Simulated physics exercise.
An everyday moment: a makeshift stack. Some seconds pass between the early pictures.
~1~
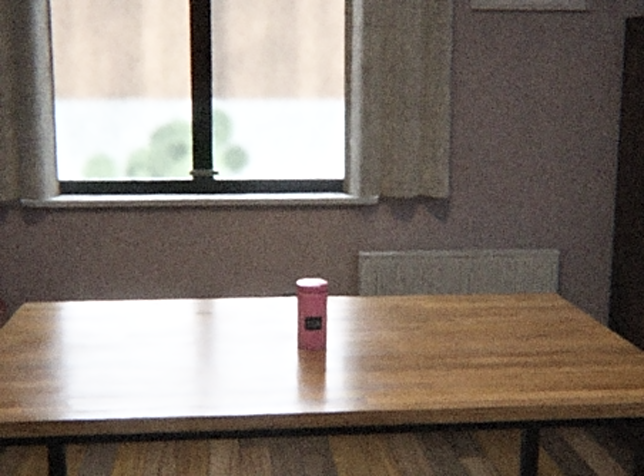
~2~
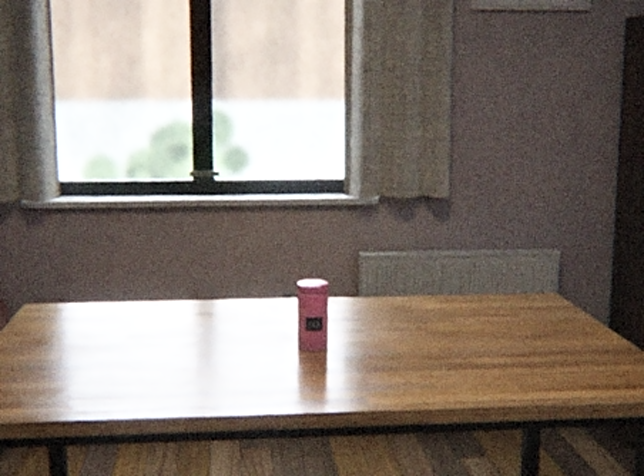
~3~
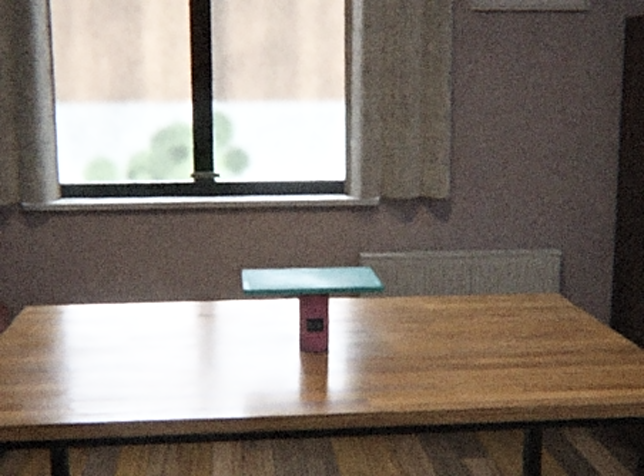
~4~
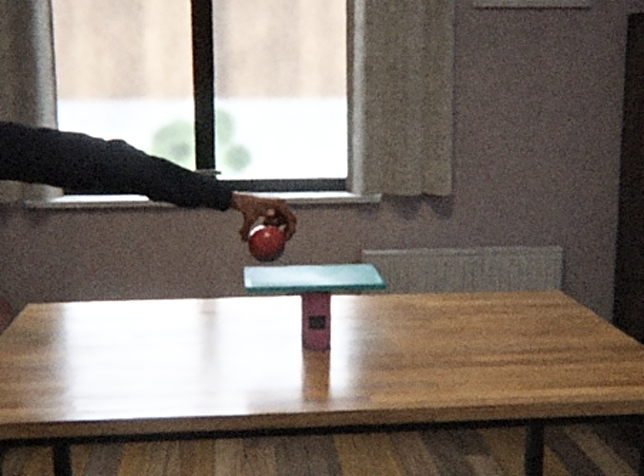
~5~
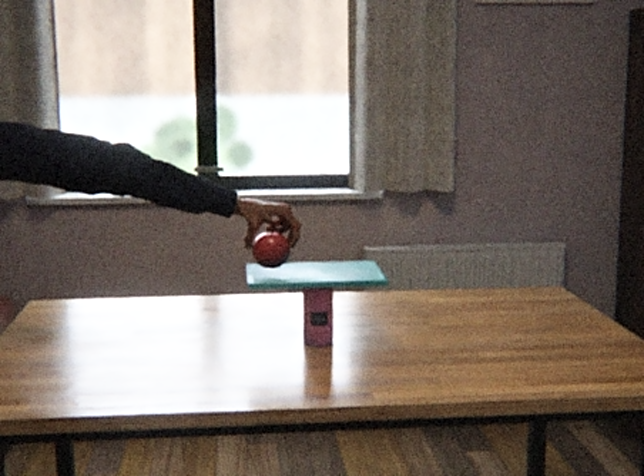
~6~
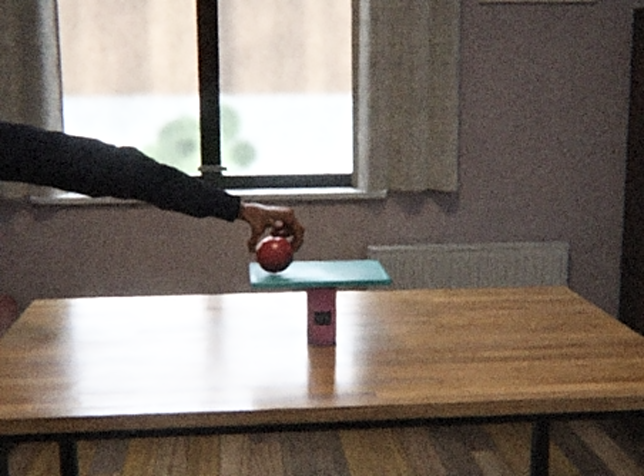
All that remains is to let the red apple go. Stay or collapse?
It comes apart.
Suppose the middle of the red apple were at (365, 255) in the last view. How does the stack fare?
Then it gives way.
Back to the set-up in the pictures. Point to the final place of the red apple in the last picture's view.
Near (213, 331).
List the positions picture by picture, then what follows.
The last thing is not in view yet; pink jar (312, 314), in the first picture.
The last thing is not in view yet; pink jar (313, 315), in the second picture.
The last thing is not in view yet; pink jar (314, 316), in the third picture.
On its way; red apple (267, 244); pink jar (316, 313), in the fourth picture.
On its way; red apple (271, 250); pink jar (318, 310), in the fifth picture.
Set down, still held; red apple (275, 255); pink jar (321, 309), in the sixth picture.
Then, 0.50 s past the last view, red apple now fallen; turquoise lid rocked 56° from its first pose.
Then, 0.60 s past the last view, turquoise lid rocked 62° from its first pose.
Then, 0.90 s past the last view, turquoise lid now fallen.
Finally, fallen, turquoise lid and red apple; pink jar still in place. Final places as the last picture's camera would see them, red apple near (213, 332). The stack gives way.
